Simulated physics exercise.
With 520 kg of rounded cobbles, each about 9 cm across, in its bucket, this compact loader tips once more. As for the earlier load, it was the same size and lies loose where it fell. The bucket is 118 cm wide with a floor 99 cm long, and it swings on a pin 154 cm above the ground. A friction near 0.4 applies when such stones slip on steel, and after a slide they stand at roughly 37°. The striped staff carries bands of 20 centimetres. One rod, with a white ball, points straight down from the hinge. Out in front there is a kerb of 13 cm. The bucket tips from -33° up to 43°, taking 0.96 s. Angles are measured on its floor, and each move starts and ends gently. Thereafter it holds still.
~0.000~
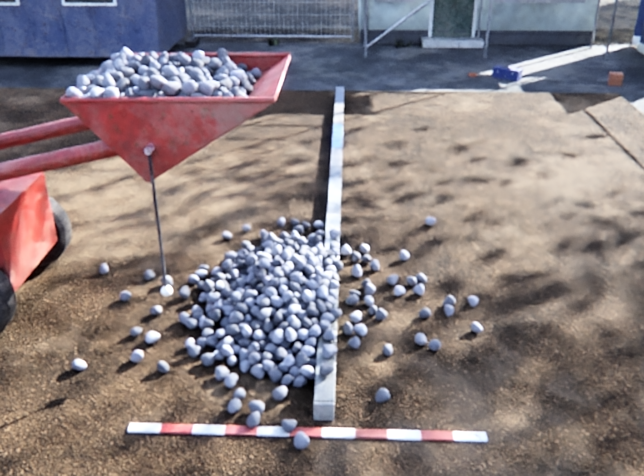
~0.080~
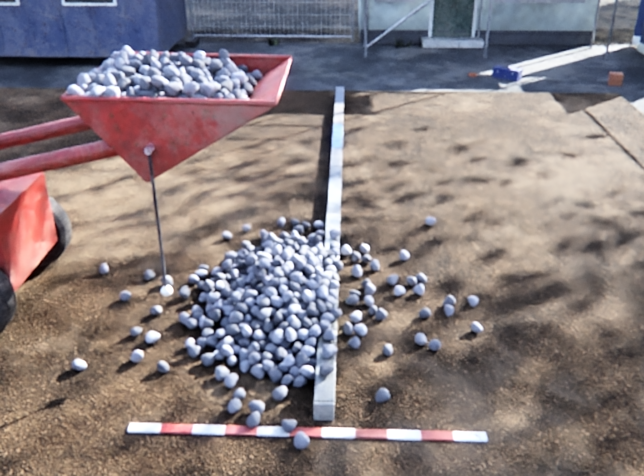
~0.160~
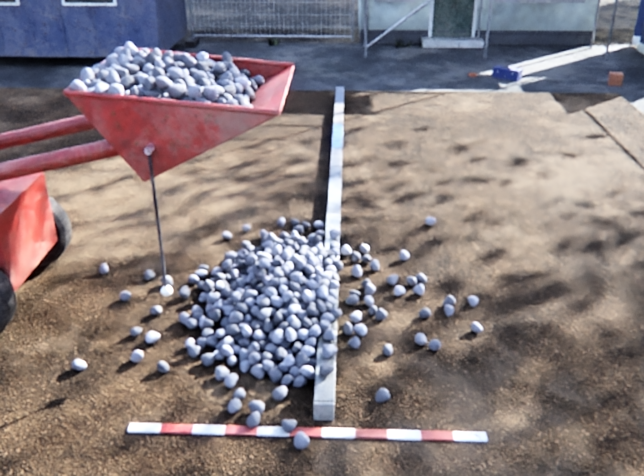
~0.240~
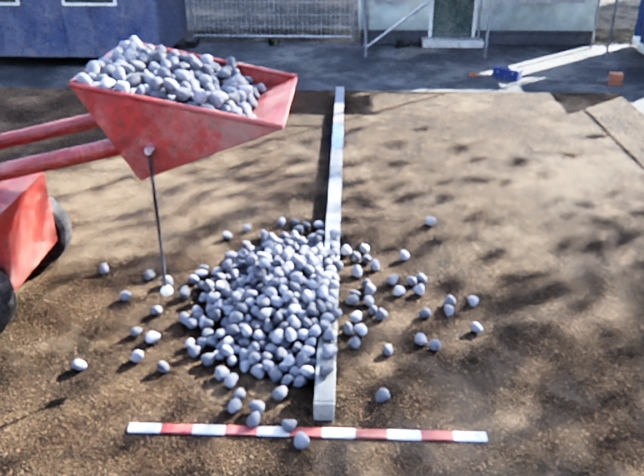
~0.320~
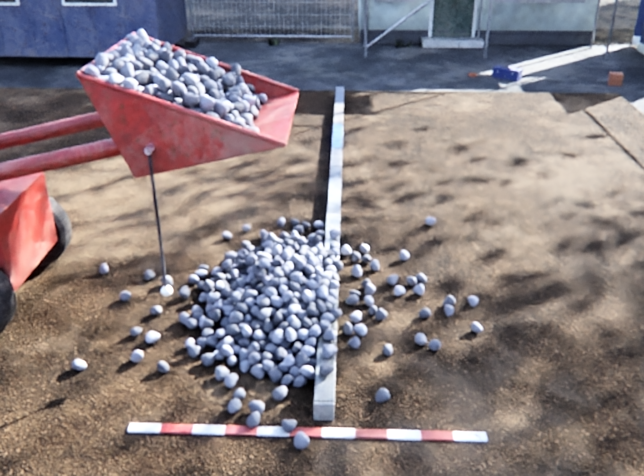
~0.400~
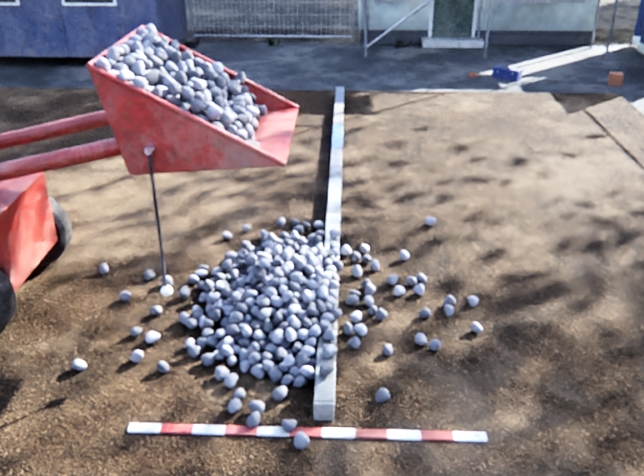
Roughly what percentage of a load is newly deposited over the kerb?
Around 57 per cent of a load is newly deposited there.
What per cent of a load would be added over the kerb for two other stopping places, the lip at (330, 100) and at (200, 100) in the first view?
Case one about 95 %, case two about 5 %.
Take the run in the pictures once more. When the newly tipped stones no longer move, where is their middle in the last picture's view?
Their middle rests near (345, 291).
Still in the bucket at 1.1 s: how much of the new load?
Held: Around 60 % of the load.
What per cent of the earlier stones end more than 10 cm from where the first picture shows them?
Close to 20 per cent.
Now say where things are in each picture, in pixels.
Lip at (275, 100), floor tilted -33°, highest stones at (164, 63). The earlier load is highest near (293, 278), 29 cm above ground level, 94 % on this side of the kerb, 6 % over the kerb, in the first picture.
Lip at (276, 104), floor tilted -31°, highest stones at (153, 63); the stones move at 0.2 m/s on average, in the second picture.
Lip at (280, 113), floor tilted -27°, highest stones at (137, 60); the stones move at 0.3 m/s on average, in the third picture.
The bucket is at -21°, its lip at (283, 127); the top of the load is at (131, 52); the stones move at 0.4 m/s on average, in the fourth picture.
Lip at (285, 145), floor tilted -13°, highest stones at (135, 46); the stones move at 0.5 m/s on average, in the fifth picture.
Lip at (285, 164), floor tilted -4°, highest stones at (144, 40); the stones move at 0.6 m/s on average, in the sixth picture.
After 0.7 s the floor is at 31°; in per cent of one load, 100 in the bucket, 94 on this side of the kerb, 6 over the kerb; the foremost stones are at (444, 296).
After 1.1 s the floor is at 43°; in per cent of one load, 59 in the bucket, 135 on this side of the kerb, 6 over the kerb; the foremost stones are at (444, 296).
After 1.4 s the floor is at 43°; in per cent of one load, 10 in the bucket, 161 on this side of the kerb, 29 over the kerb; the foremost stones are at (446, 290).
After 4.1 s the floor is at 43°; in per cent of one load, 0 in the bucket, 137 on this side of the kerb, 63 over the kerb; the foremost stones are at (554, 289). Net gain over the kerb, 57.
